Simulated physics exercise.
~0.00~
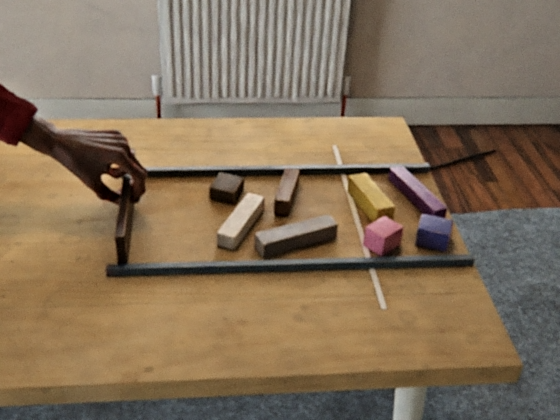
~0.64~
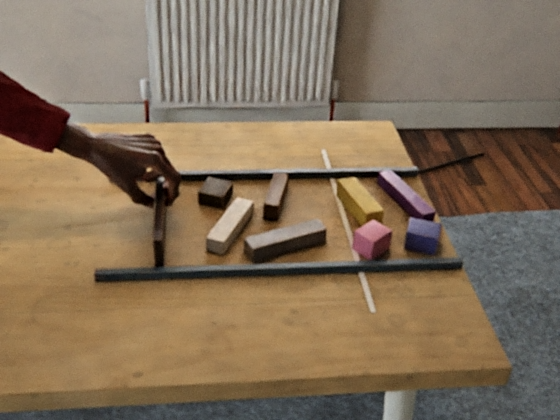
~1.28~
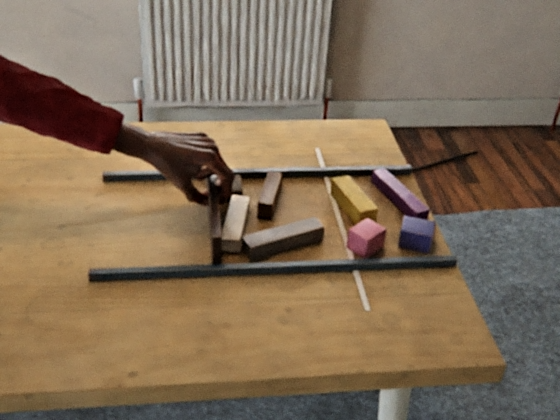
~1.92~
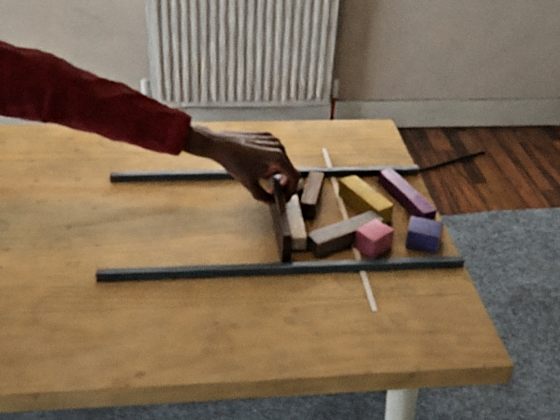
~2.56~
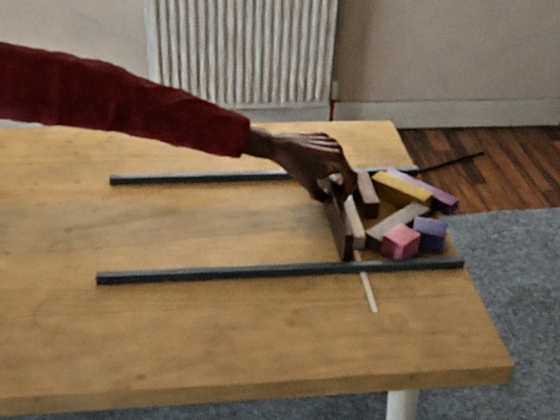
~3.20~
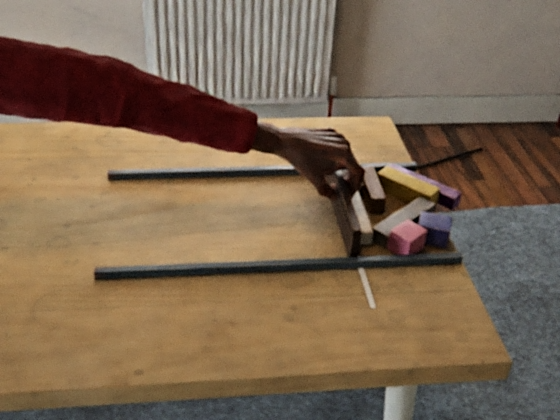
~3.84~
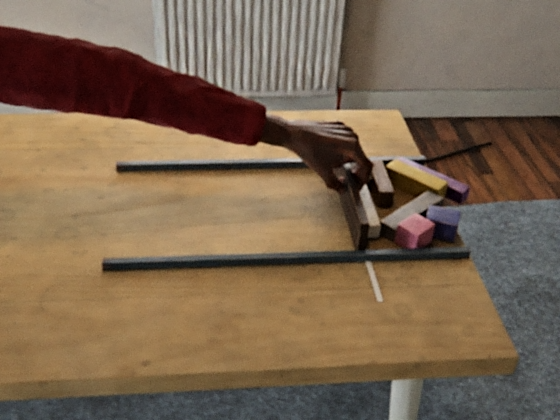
To begin with, a hand in a red sleeve holds a dark board upright at the left of a wooden table, between two dark rails, with scattered blocks and bars to its right. The hand slides the board right across bare wood until it reaches the black block and the white bar. It keeps pushing, gathering the grey and brown bars too. The bunch presses into the yellow, pink and purple pieces, crowding them toward the table's right edge. The board passes the pale tape strip, slows and stops, with the pieces bunched at the edge and none fallen.
